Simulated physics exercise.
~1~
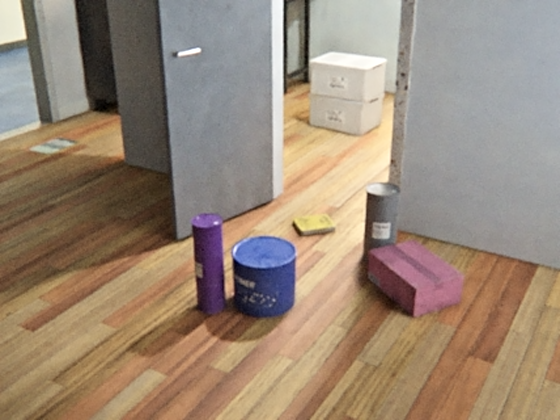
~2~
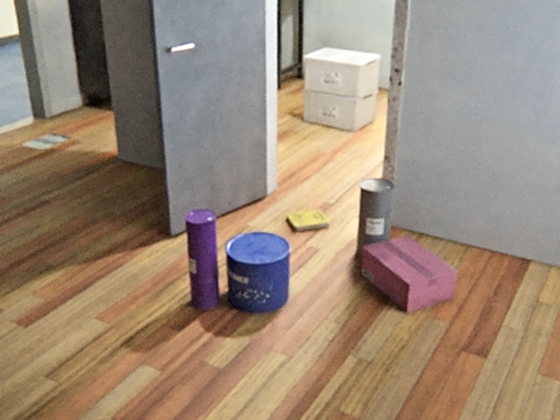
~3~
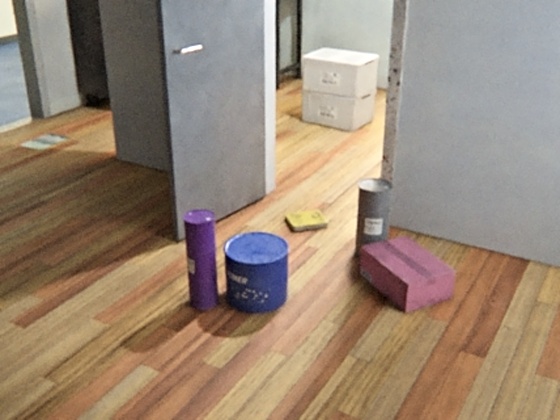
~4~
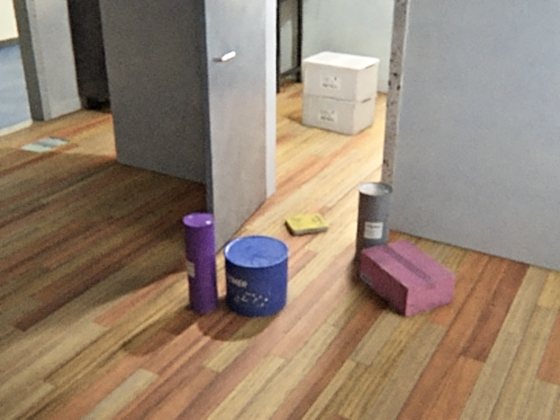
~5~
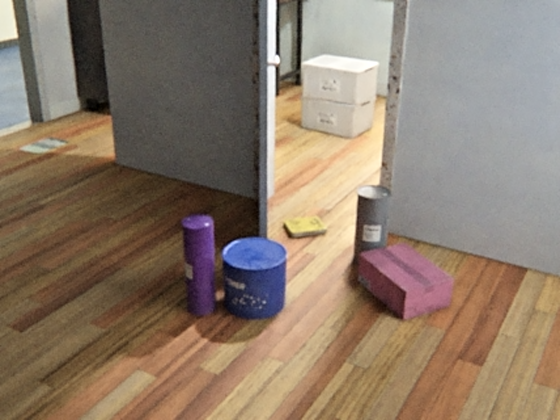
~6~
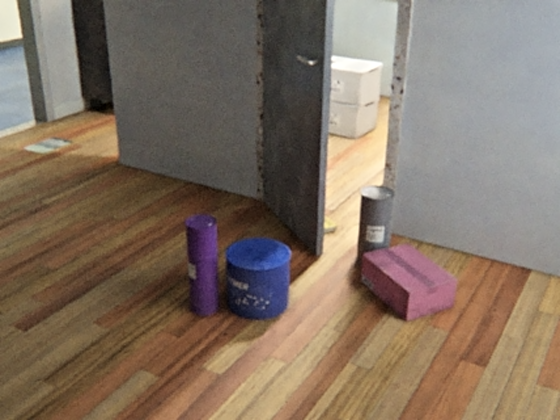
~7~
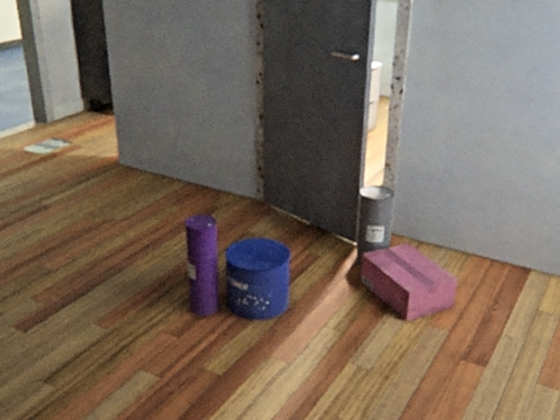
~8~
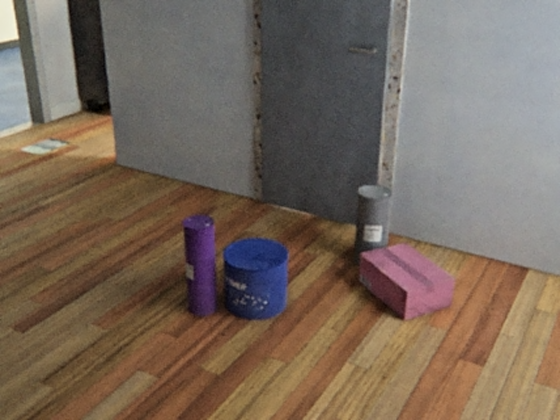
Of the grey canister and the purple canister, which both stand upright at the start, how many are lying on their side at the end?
None of them are. Both the grey canister and the purple canister are still standing upright when the door is shut.
In a room with a striped wooden floor and grey walls, a slightly swaying camera looks down towards an open grey door, with two white boxes stacked beyond the doorway. A purple canister and a blue pail stand in front of the door, a yellow book lies near the opening, and a grey canister and a pink box sit to the right. The door swings round to the right, passing behind the pail, and the book slides a short way right as the door reaches it. The book then disappears from view behind the door. The door ends shut, with the canisters, pail and pink box still in place.
